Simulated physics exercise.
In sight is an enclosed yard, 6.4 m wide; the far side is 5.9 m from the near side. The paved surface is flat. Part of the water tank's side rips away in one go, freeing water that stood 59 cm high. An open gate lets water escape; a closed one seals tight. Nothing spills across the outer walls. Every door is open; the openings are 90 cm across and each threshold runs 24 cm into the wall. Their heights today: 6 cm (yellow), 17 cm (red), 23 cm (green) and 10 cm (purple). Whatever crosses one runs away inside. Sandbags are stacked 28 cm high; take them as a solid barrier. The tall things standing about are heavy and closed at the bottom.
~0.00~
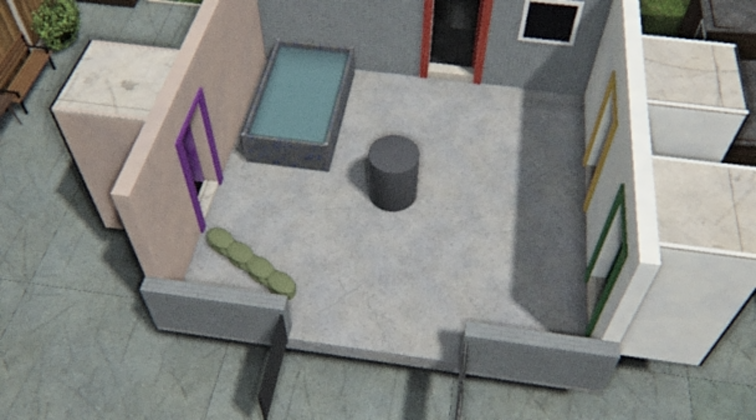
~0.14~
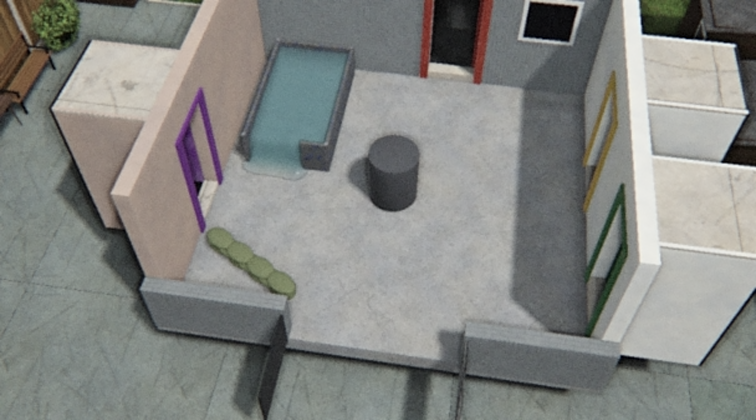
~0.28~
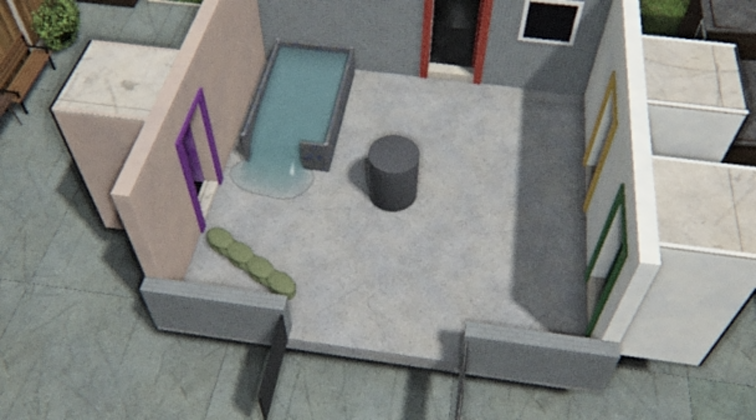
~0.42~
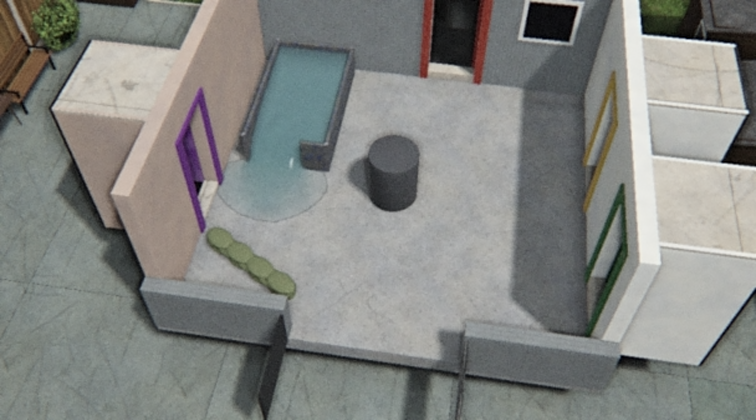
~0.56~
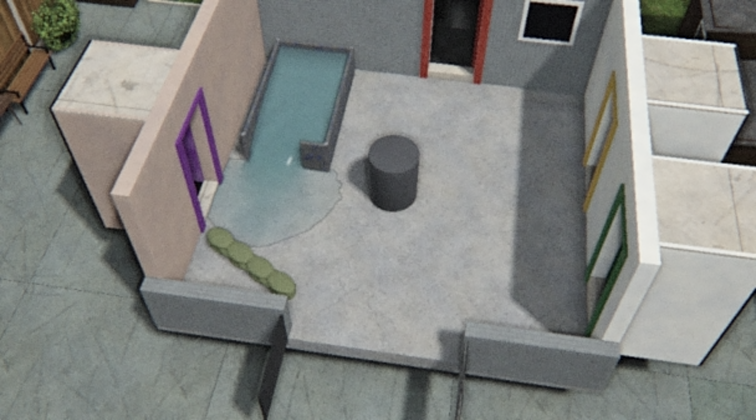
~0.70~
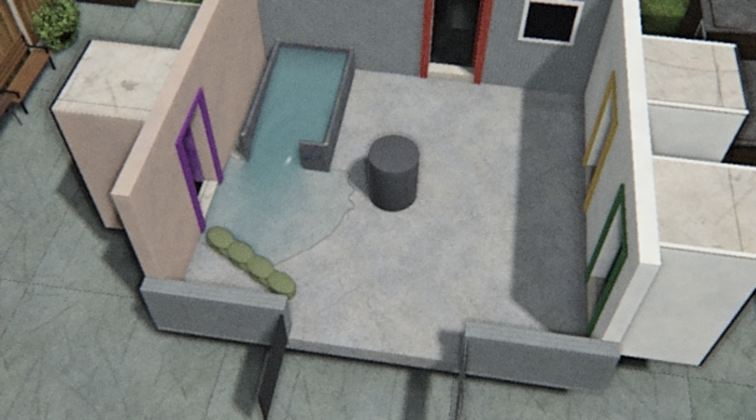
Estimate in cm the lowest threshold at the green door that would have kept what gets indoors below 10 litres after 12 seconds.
At least 9 cm or so.
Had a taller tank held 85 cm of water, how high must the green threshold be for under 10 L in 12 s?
Then roughly 15 cm.
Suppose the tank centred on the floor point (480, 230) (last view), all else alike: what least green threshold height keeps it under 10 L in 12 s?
About 12.5 cm.
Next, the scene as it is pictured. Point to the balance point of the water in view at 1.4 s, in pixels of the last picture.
At about (290, 147).
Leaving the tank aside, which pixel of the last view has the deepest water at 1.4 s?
Around (202, 234).
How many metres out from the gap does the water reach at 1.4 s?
About 3.4 m.
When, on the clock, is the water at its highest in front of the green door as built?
At about 4.5 s.
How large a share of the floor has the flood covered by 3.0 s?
Some 35 per cent of it.
After 1.4 s water covers 20 % of the floor, deepest (38 cm) near (202, 234); it has not reached the green door.
After 3.0 s water covers 35 % of the floor, deepest (26 cm) near (205, 225); it has not reached the green door.
After 12.0 s water covers 85 % of the floor, deepest (7 cm) near (562, 103); 5 cm at the green door, 0 litres in over its 23 cm threshold.
At the green door as built, the water arrived by 4.0 s and peaked near 12 cm at 4.6 s.
With a threshold of 8 cm, 19 litres would have come in within the 12 s; with 11 cm, 2 litres. So under 10 litres takes about 9 cm.
